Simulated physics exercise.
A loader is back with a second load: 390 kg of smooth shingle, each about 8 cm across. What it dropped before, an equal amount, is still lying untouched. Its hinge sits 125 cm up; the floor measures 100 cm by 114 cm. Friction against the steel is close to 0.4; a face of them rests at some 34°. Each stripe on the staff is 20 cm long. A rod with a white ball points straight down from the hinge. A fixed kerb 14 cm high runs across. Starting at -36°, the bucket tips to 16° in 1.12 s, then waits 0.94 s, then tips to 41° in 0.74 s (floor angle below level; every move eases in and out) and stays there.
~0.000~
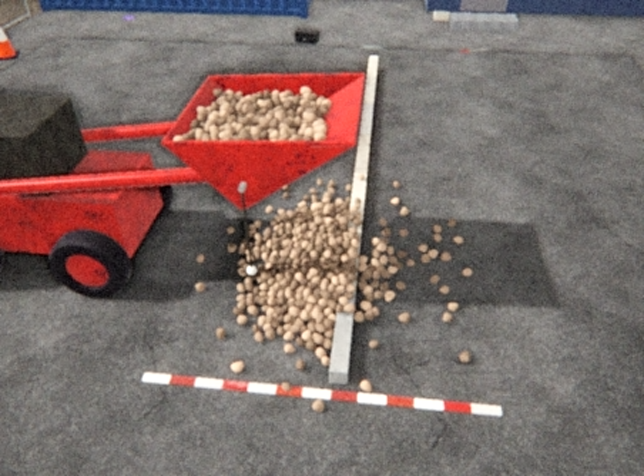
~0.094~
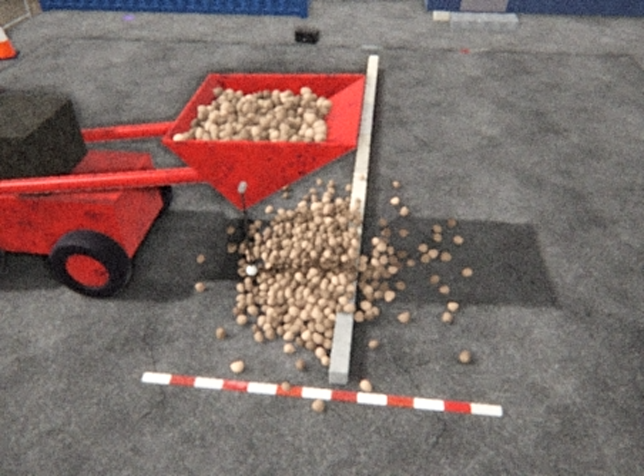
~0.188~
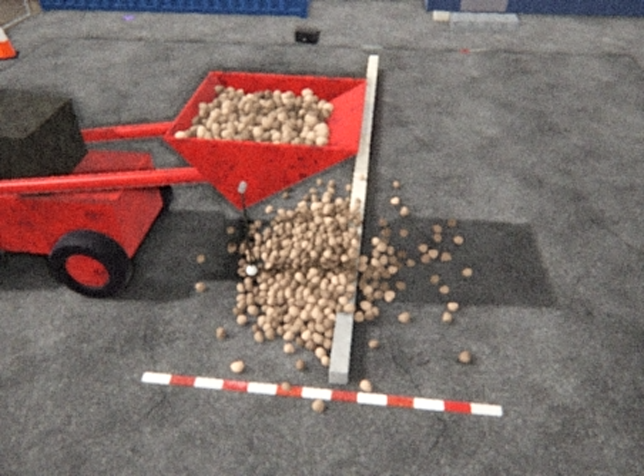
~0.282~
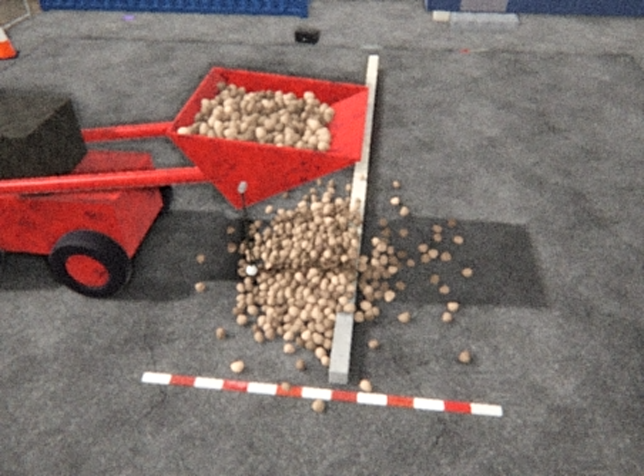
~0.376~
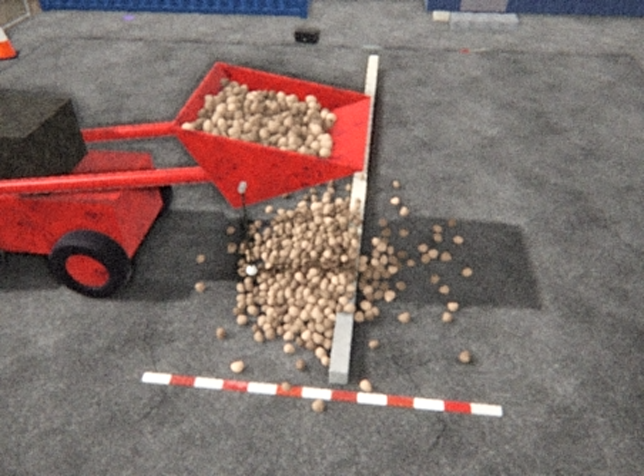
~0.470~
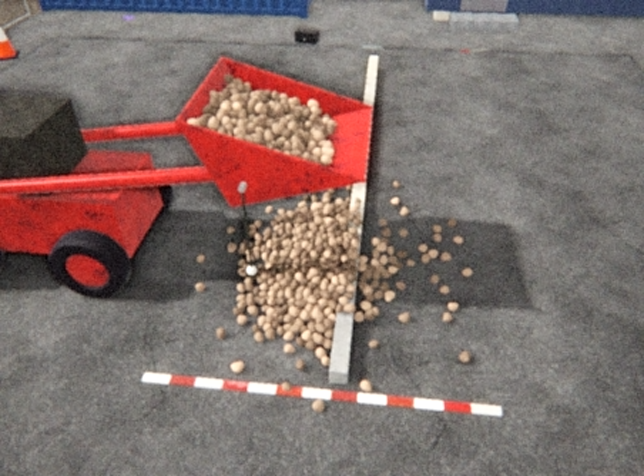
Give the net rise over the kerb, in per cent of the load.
About 96 per cent.
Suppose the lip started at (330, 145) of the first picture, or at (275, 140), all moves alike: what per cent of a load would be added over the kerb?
First some 80, then 35 per cent.
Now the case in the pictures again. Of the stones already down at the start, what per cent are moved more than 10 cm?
Roughly 5 per cent of them.
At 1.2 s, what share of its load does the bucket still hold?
About 100 per cent.
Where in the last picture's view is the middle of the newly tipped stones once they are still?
Their middle is at about (398, 265).
After 0.8 s the floor is at 8°; in per cent of one load, 100 in the bucket, 91 on this side of the kerb, 9 over the kerb; the foremost stones are at (454, 279).
After 1.2 s the floor is at 16°; in per cent of one load, 98 in the bucket, 92 on this side of the kerb, 10 over the kerb; the foremost stones are at (454, 279).
After 3.2 s the floor is at 41°; in per cent of one load, 0 in the bucket, 95 on this side of the kerb, 105 over the kerb; the foremost stones are at (539, 271).
After 5.8 s the floor is at 41°; in per cent of one load, 0 in the bucket, 95 on this side of the kerb, 105 over the kerb; the foremost stones are at (540, 271). Net gain over the kerb, 96.
